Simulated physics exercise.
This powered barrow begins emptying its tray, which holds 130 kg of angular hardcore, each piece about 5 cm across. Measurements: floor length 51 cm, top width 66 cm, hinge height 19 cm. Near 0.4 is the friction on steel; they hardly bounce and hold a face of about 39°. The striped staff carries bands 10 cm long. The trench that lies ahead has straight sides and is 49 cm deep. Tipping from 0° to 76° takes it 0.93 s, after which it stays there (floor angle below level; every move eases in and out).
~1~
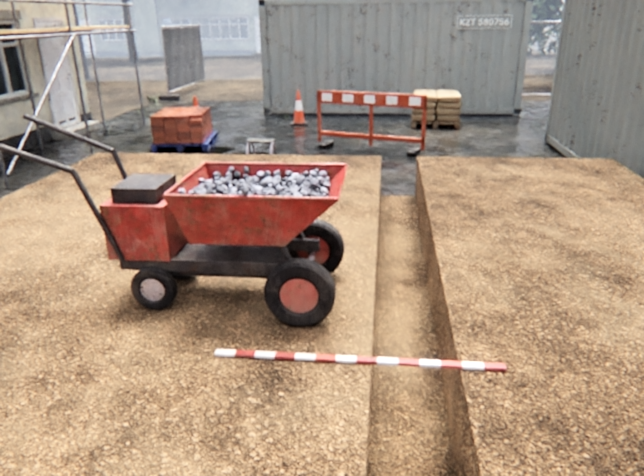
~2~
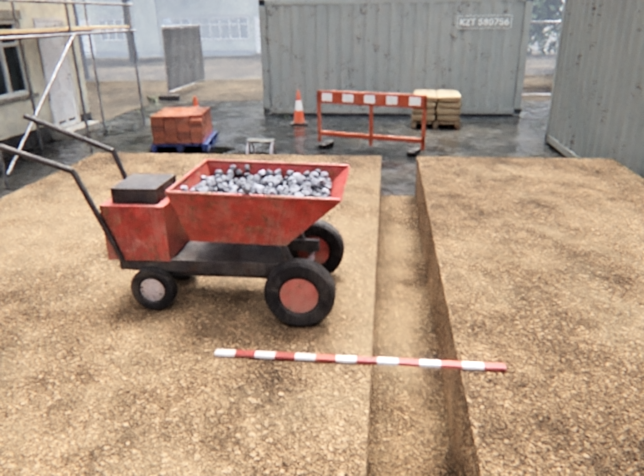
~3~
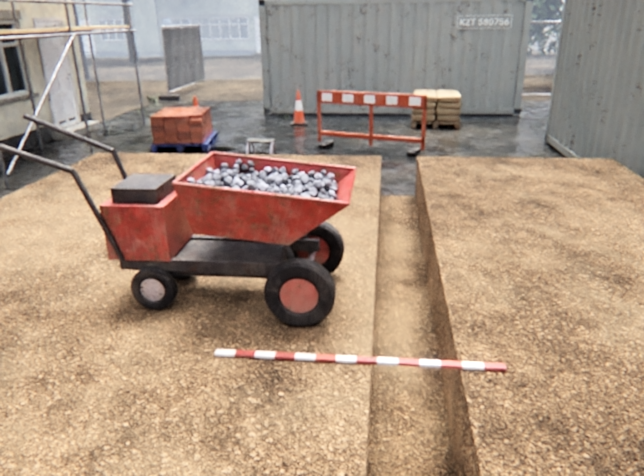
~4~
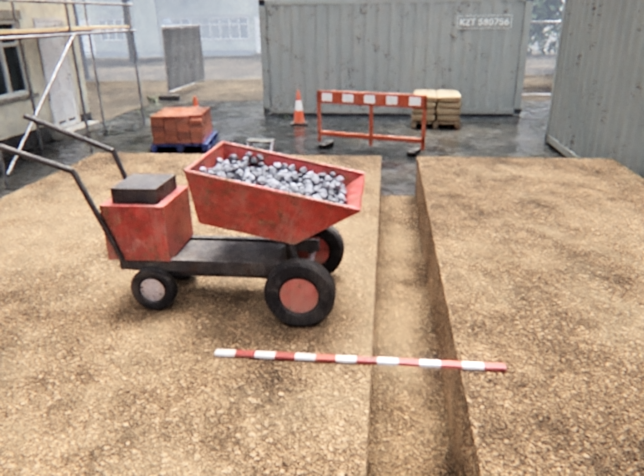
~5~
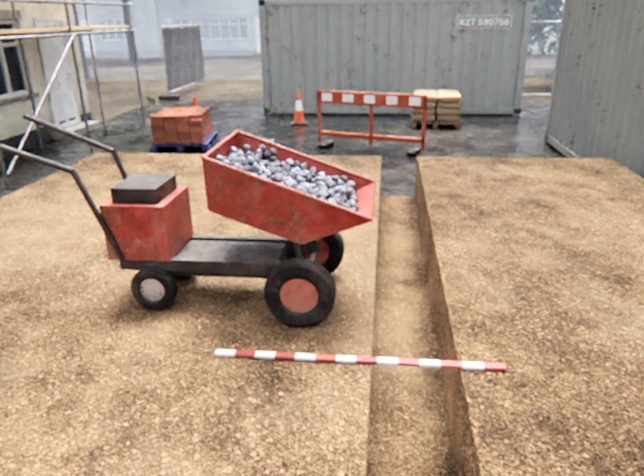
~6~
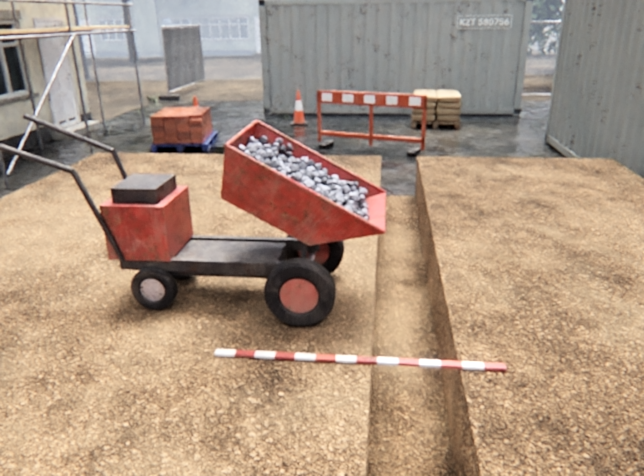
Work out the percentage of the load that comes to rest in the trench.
It works out at about 75 per cent of the load.
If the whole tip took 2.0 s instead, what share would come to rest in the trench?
I'd put it at some 85 in a hundred.
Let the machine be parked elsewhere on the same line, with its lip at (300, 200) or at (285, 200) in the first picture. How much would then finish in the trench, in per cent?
First some 100, then 100 per cent.
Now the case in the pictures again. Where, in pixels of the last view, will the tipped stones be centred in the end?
In the last view, about (426, 360).
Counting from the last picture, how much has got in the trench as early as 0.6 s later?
I'd say near 40 per cent at that time.
Then, 0.3 s after the last picture the floor is at 64°, 100 % in the tray; the foremost stones are at (414, 262).
Then, 0.6 s after the last picture the floor is at 76°, 46 % in the tray, 42 % in the trench, 13 % past the trench; the foremost stones are at (488, 303).
Then, 1.0 s after the last picture the floor is at 76°, 5 % in the tray, 69 % in the trench, 26 % past the trench; the foremost stones are at (563, 293).
Then, 2.9 s after the last picture the floor is at 76°, 0 % in the tray, 75 % in the trench, 25 % past the trench; the foremost stones are at (583, 290).
